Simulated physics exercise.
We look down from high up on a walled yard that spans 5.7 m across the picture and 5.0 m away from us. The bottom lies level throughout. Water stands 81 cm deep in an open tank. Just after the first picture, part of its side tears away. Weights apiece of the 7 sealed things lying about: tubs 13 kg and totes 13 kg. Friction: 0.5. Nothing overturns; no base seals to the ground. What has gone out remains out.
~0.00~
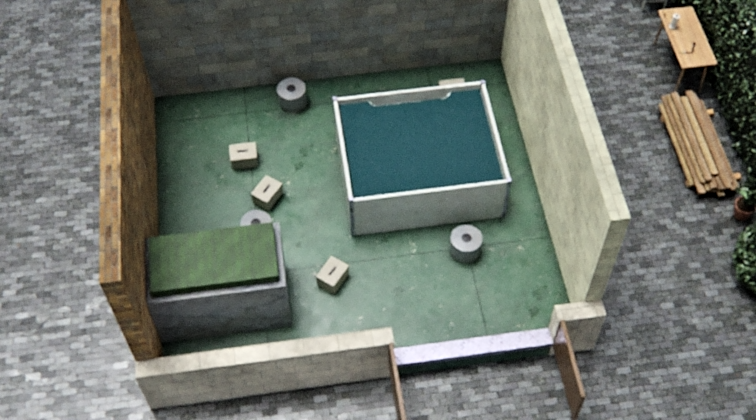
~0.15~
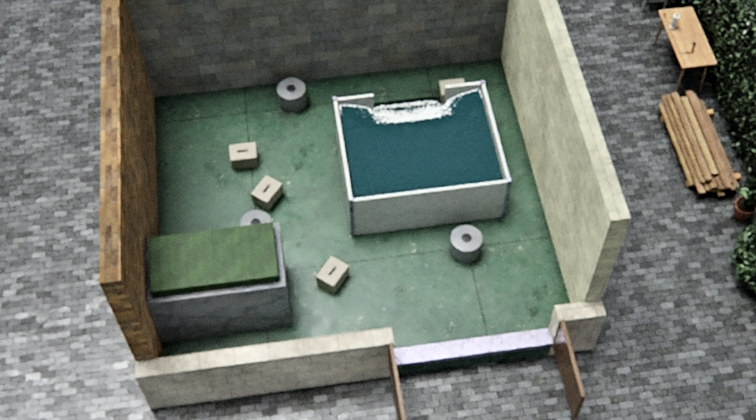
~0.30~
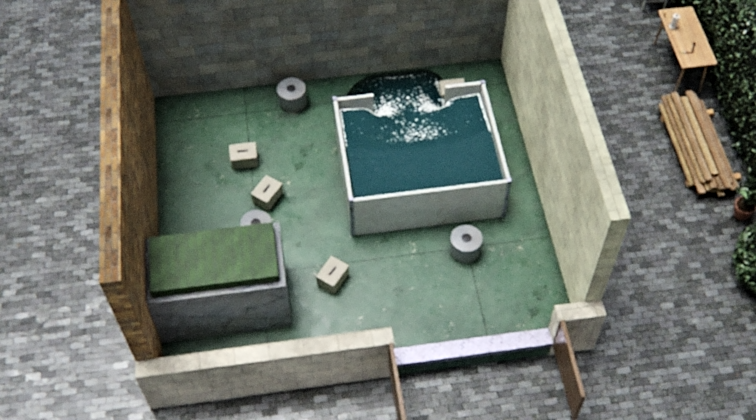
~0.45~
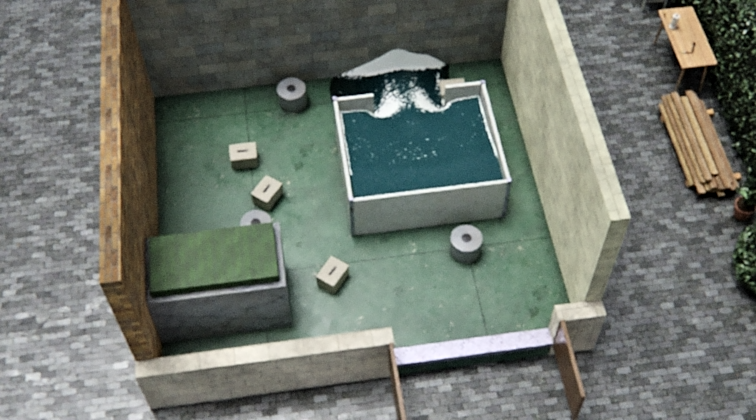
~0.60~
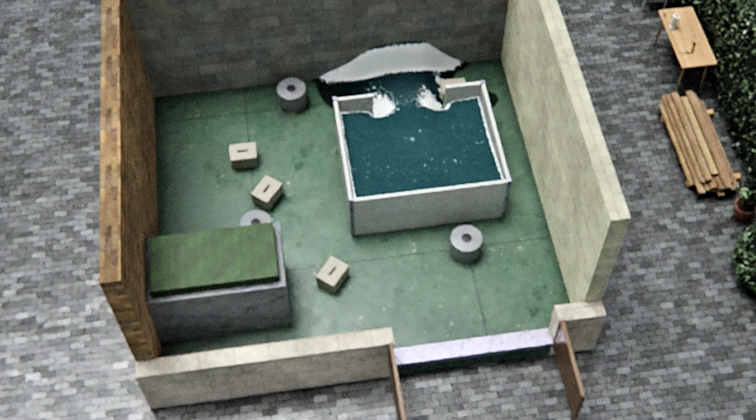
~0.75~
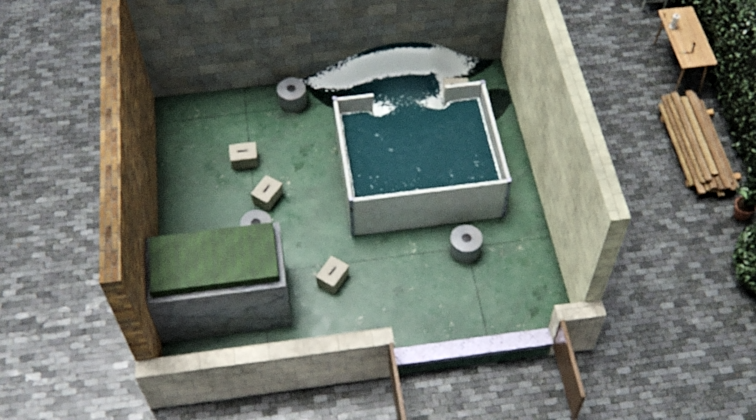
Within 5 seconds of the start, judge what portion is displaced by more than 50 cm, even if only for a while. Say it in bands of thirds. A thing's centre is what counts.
By the time shown, one third up to two thirds will have gone that far.
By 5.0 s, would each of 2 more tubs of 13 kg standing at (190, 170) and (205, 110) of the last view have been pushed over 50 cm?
Result, in sequence: Exceeded / exceeded.
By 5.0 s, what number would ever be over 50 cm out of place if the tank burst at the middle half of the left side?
Then 5 of them would.
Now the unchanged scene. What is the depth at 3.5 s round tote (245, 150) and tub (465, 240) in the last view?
Depth approx. 8 cm / 0 cm.
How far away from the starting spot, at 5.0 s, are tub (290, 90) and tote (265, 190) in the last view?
Distances: 300 cm; 5 cm.
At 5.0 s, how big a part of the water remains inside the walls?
Around 92 per cent of the water is still in there.
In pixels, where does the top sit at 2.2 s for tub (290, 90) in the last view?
Close to pixel (191, 154).
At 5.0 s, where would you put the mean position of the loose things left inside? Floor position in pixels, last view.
Around (334, 236).
After 1.1 s 0 of 7 are over 50 cm from their spots; 0 afloat.
After 2.2 s 2 of 7 are over 50 cm from their spots; 1 afloat.
After 3.5 s 3 of 7 are over 50 cm from their spots; 2 afloat.
After 5.0 s 4 of 7 are over 50 cm from their spots, and 4 have been at some point; 1 afloat.
